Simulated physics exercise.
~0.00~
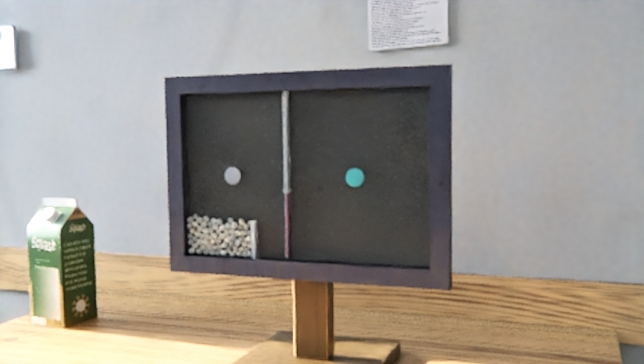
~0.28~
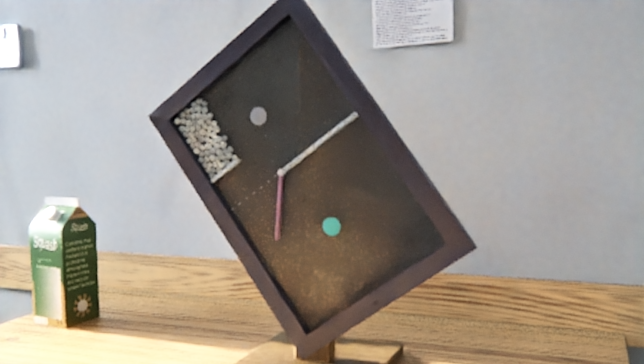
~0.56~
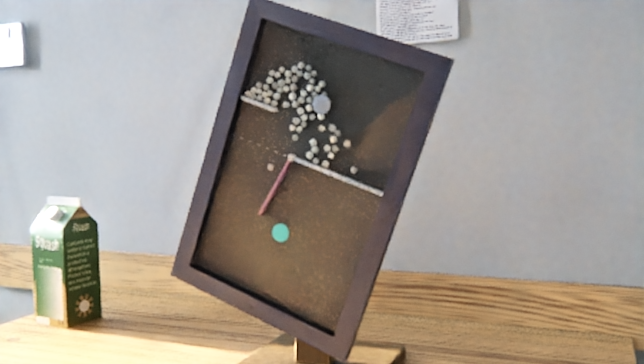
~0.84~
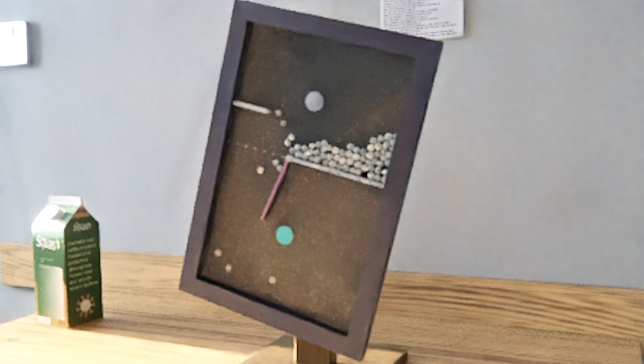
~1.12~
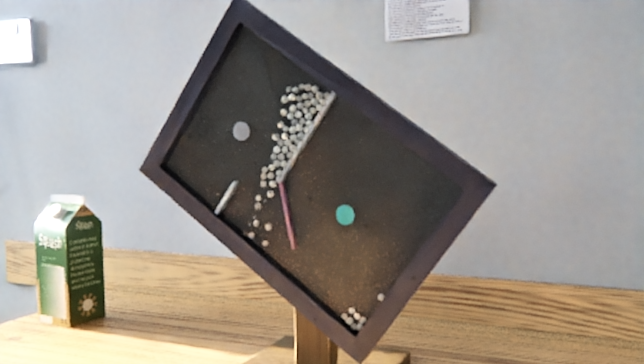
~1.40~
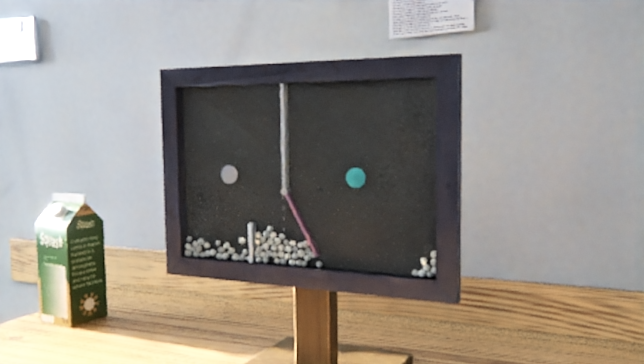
On a wooden ledge beside a green and white carton, a dark-framed case of pale pills turned clockwise past upright, spilling them along the divider, then swung back level, leaving most on the grey side and some past the pink flap on the turquoise side.
